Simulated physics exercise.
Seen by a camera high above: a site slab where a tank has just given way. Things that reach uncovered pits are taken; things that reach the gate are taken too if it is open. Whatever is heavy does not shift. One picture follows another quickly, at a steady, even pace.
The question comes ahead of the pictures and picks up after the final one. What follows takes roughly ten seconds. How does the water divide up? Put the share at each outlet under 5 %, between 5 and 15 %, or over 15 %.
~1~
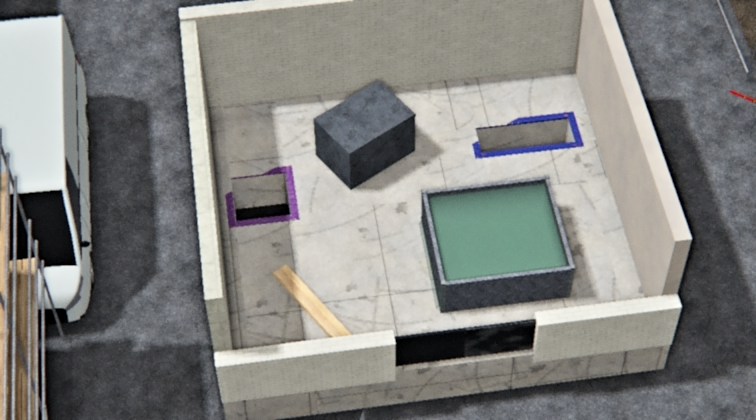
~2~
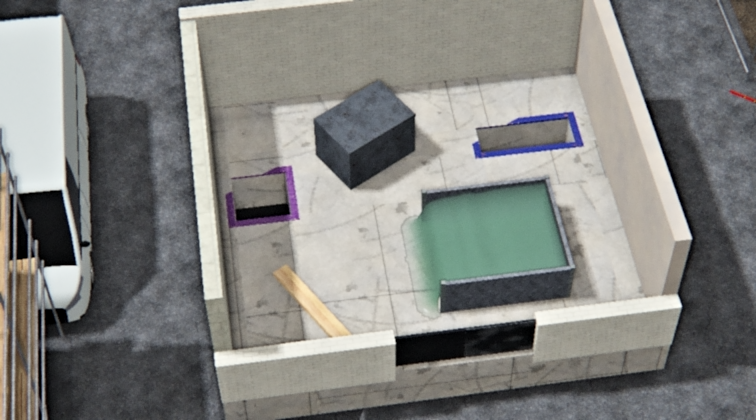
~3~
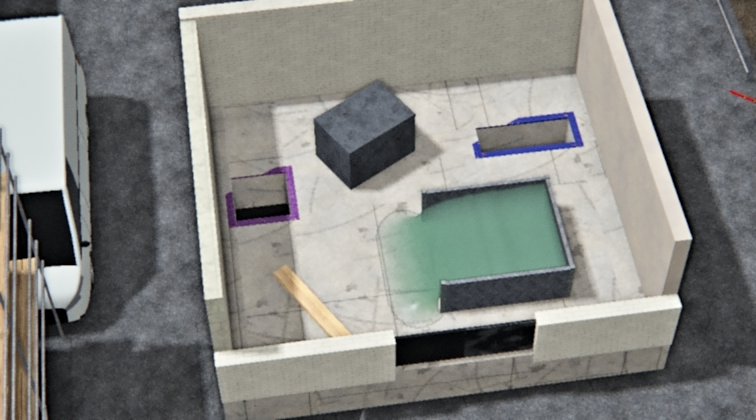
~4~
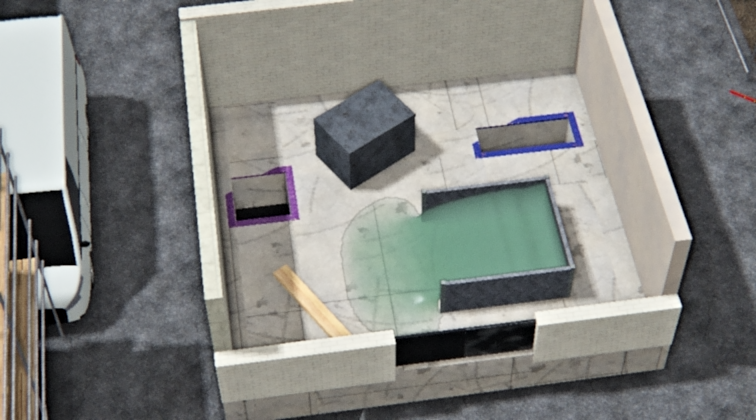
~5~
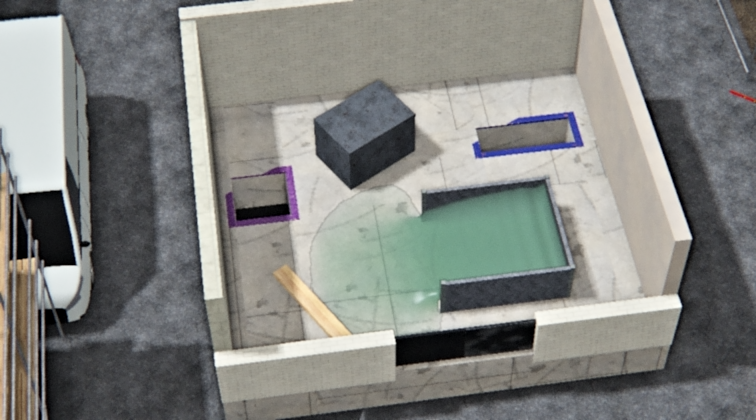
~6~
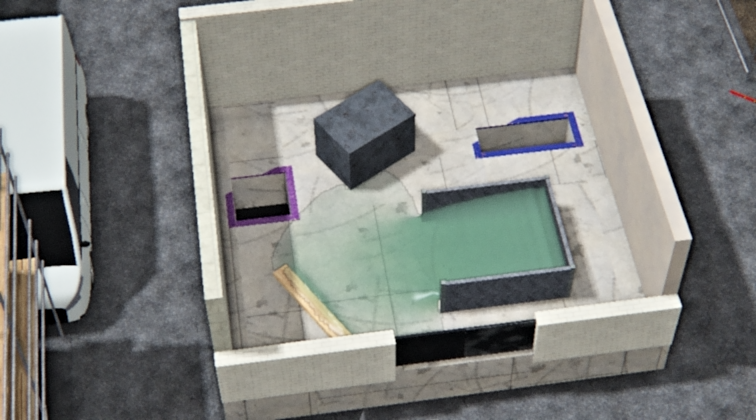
When it is over, the gate has under 5 %, the purple pit has over 15 %, the blue pit has under 5 %.
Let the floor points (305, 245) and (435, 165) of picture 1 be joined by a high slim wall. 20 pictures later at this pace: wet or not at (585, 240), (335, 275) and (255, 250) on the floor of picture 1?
Going spot by spot: High and dry, then drenched, then drenched.
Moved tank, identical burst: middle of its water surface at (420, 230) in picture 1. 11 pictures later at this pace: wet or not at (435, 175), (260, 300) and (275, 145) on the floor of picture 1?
Spot 1 unwetted, spot 2 wetted, and spot 3 unwetted.
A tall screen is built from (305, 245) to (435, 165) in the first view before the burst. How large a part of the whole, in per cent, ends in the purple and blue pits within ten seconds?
Shares in percent - purple: 30; blue: 8.
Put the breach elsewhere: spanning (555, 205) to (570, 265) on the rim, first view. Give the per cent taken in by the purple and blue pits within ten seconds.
The purple pit takes 10 per cent and the blue pit 35 per cent.
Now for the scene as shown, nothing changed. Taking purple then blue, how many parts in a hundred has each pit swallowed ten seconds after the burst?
That's 44 per cent for the first and 4 per cent for the second.
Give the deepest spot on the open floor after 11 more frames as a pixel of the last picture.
Close to (237, 377), I'd say.
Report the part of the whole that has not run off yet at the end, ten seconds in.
My reckoning gives about 54 %.
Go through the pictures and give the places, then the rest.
In the first frame, still water in the tank at (496, 232).
In the second frame, the front is at (418, 218), out from the gap at (435, 255).
In the third frame, the front is at (411, 321), out from the gap at (435, 257).
In the fourth frame, water pours out at (435, 258) and has run to a hidden place.
In the fifth frame, the front is at (316, 249), out from the gap at (435, 258).
In the sixth frame, the front is at (278, 256), out from the gap at (435, 259).
A moment on, water covers 35 % of the floor; the gate 0 %, the purple pit 1 %, the blue pit 0 %.
Next, water covers 45 % of the floor; the gate 0 %, the purple pit 8 %, the blue pit 0 %.
Then, water covers 50 % of the floor; the gate 0 %, the purple pit 20 %, the blue pit 0 %.
Later, water covers 65 % of the floor; the gate 0 %, the purple pit 33 %, the blue pit 0 %.
In the end, water covers 90 % of the floor; the gate 0 %, the purple pit 44 %, the blue pit 3 %.
